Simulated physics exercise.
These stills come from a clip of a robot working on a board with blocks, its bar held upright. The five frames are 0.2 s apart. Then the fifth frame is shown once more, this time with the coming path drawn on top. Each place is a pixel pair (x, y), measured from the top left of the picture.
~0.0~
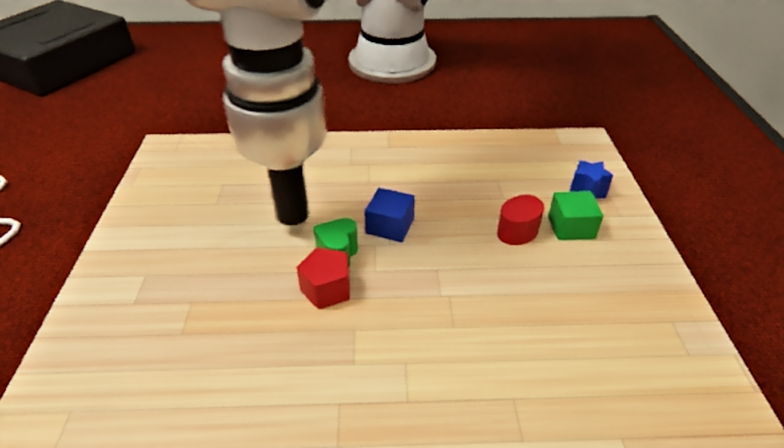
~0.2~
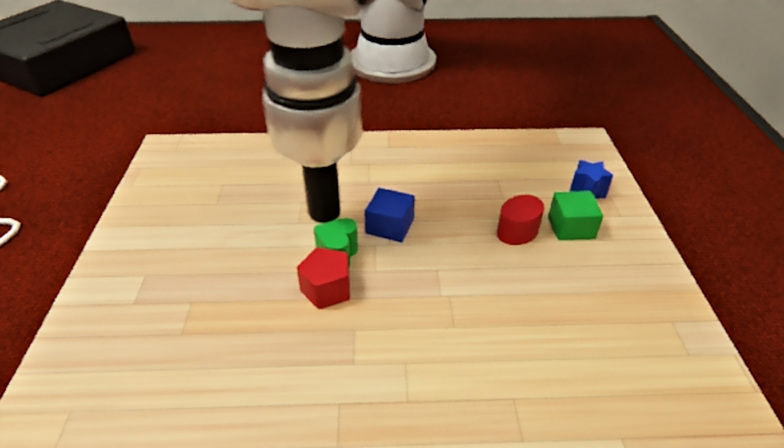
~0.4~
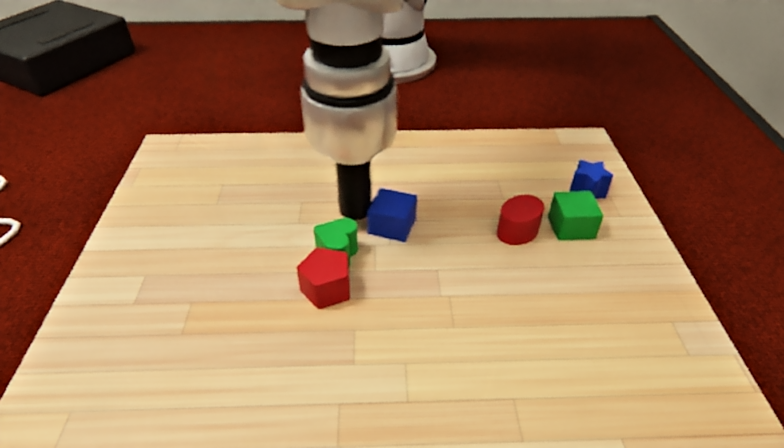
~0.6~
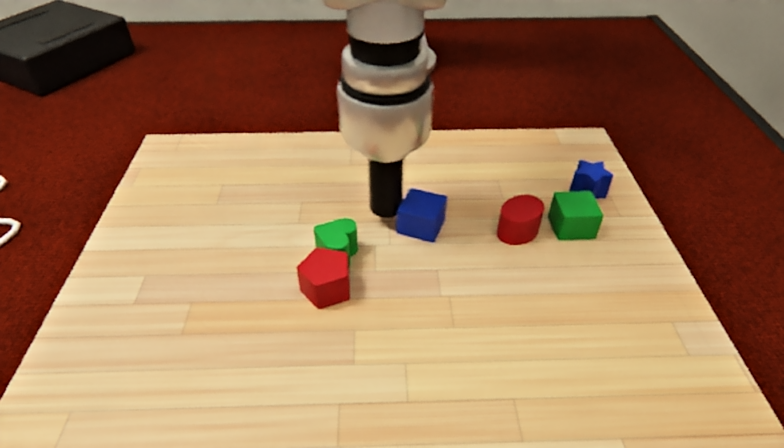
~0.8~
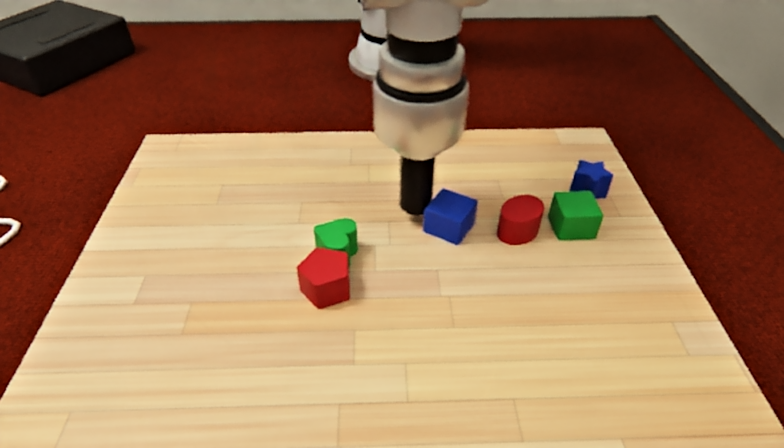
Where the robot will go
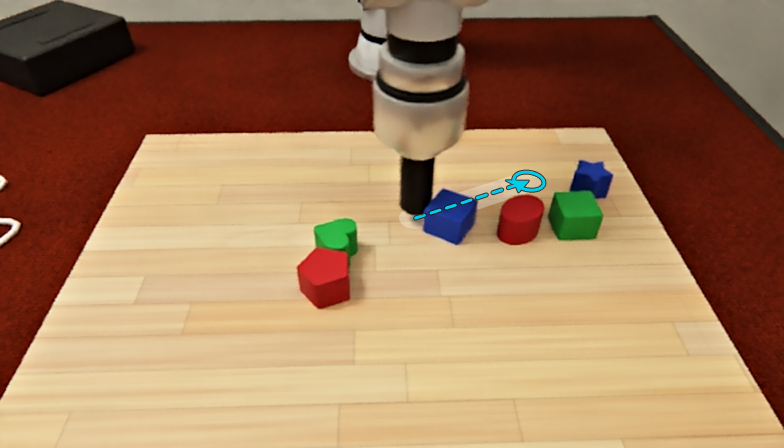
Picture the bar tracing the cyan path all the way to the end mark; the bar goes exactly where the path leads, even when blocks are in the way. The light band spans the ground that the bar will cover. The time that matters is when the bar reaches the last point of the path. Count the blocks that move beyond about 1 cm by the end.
Answer: 1.
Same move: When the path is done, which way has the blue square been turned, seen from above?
Top view: Clockwise.
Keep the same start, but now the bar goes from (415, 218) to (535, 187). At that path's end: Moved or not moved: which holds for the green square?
Here the green square stays on its spot.
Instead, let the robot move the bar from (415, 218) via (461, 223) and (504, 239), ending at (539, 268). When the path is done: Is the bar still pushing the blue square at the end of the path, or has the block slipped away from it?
The blue square won't leave the front of the bar.
The drawn path runs straight from (415, 218) to (529, 181).
The first path, step by step. One third of the way, bar (457, 193); blue square (468, 206), turned 25° clockwise.
Two thirds of the way, bar (495, 181); blue square (468, 206), turned 30° clockwise.
At the end, bar (531, 170); blue square (468, 206), turned 30° clockwise; red elliptical block not moved.
